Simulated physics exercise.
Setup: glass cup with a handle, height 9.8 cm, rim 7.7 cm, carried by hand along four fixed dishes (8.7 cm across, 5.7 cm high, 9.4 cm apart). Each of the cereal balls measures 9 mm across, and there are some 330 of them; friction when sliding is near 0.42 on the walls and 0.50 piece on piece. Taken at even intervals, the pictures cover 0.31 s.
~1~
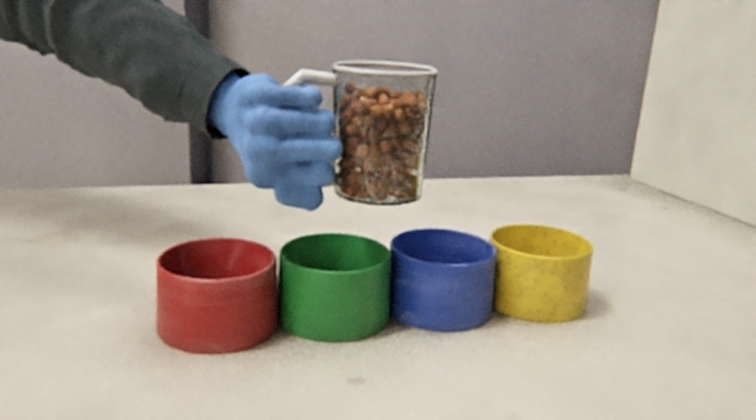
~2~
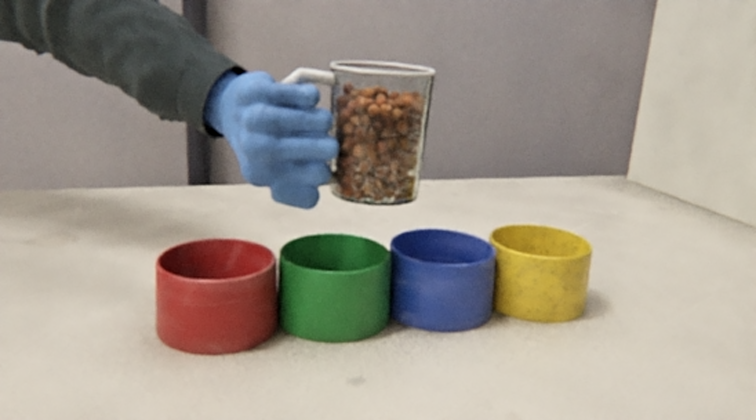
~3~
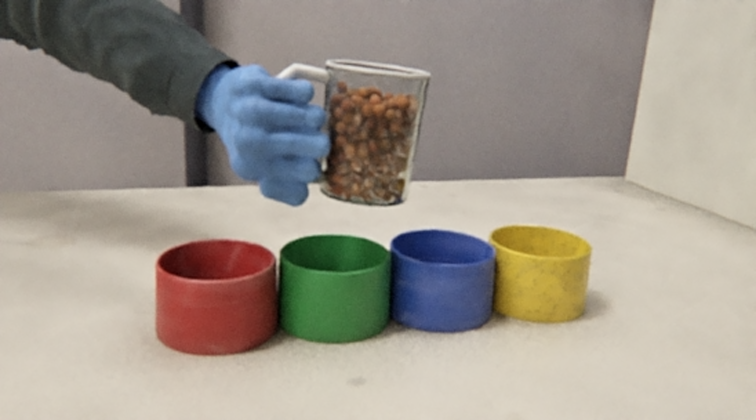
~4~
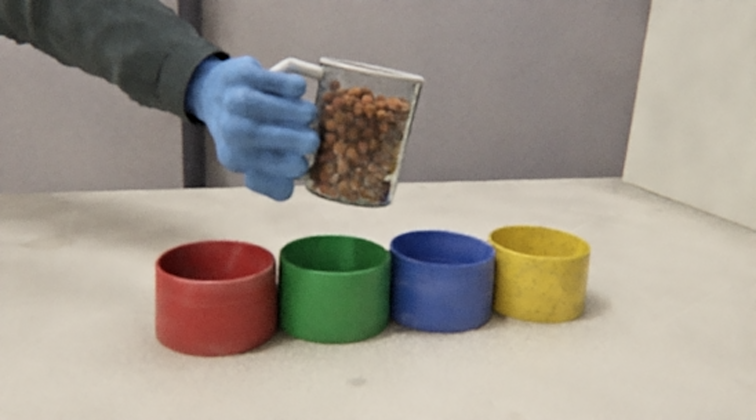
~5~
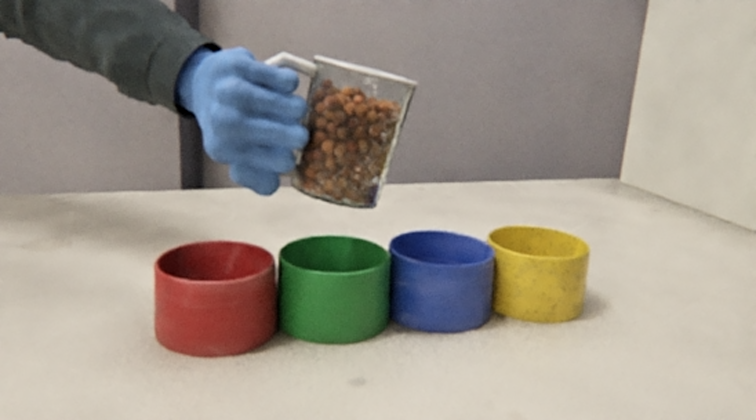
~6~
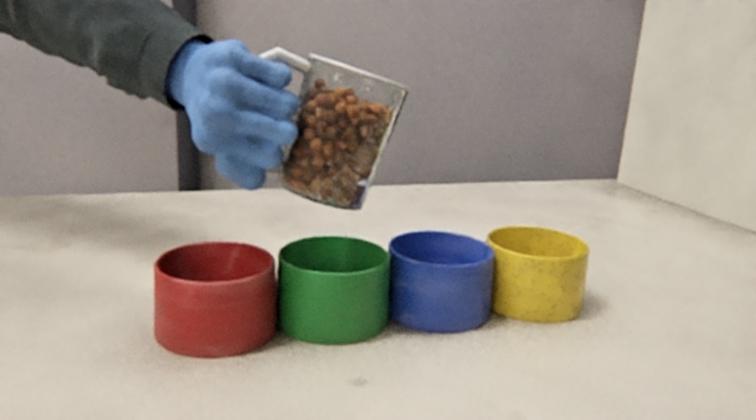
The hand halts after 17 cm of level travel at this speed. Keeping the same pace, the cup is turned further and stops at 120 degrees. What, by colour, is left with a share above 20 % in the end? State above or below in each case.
In the end red dish: Is left with more than a fifth; blue dish: Is left with at most a fifth; green dish: Is left with at most a fifth; yellow dish: Is left with at most a fifth; counter: Is left with at most a fifth.
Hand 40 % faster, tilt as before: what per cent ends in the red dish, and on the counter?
Shares: Red 90, counter 0.
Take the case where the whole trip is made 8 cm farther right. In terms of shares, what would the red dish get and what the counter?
The red dish would get 0 and the counter 0.
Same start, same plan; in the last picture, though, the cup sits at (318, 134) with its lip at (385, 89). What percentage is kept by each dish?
It'd finish with red at 90, blue at 0, green at 0 and yellow at 0.
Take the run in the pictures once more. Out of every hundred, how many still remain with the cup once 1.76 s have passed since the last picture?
Somewhere near 15 per cent.
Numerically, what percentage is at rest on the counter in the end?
About 5 %.
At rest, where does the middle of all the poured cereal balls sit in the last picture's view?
My guess is close to (225, 291).
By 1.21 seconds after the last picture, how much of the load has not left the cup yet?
Somewhere close to 100 percent.
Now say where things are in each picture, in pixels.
The first picture shows cup at (381, 132), tilt 0 degrees, lip at (432, 70), moved 0.0 cm; middle of the pieces at (382, 147); yellow dish at (541, 241); blue dish at (443, 246); green dish at (336, 252); red dish at (217, 258).
The second picture shows cup at (378, 132), tilt 1 degrees, lip at (430, 71), moved 0.2 cm; middle of the pieces at (379, 148).
The third picture shows cup at (371, 133), tilt 4 degrees, lip at (426, 74), moved 0.8 cm; middle of the pieces at (371, 148).
The fourth picture shows cup at (360, 133), tilt 8 degrees, lip at (419, 79), moved 1.6 cm; middle of the pieces at (359, 149).
The fifth picture shows cup at (350, 133), tilt 13 degrees, lip at (412, 83), moved 2.4 cm; middle of the pieces at (348, 149).
The sixth picture shows cup at (339, 134), tilt 17 degrees, lip at (405, 88), moved 3.3 cm; middle of the pieces at (336, 149); yellow dish at (537, 242); blue dish at (441, 248); green dish at (334, 254); red dish at (216, 261).
Then, 0.73 s after the last picture, tilt 65 degrees; cup holds 100 %.
Then, 1.21 s after the last picture, tilt 97 degrees; cup holds 100 %.
Then, 1.76 s after the last picture, tilt 120 degrees; cup holds 15 %, red 85 %.
In the end, red 95 %, blue 0 %, green 0 %, yellow 0 %, counter 5 %.
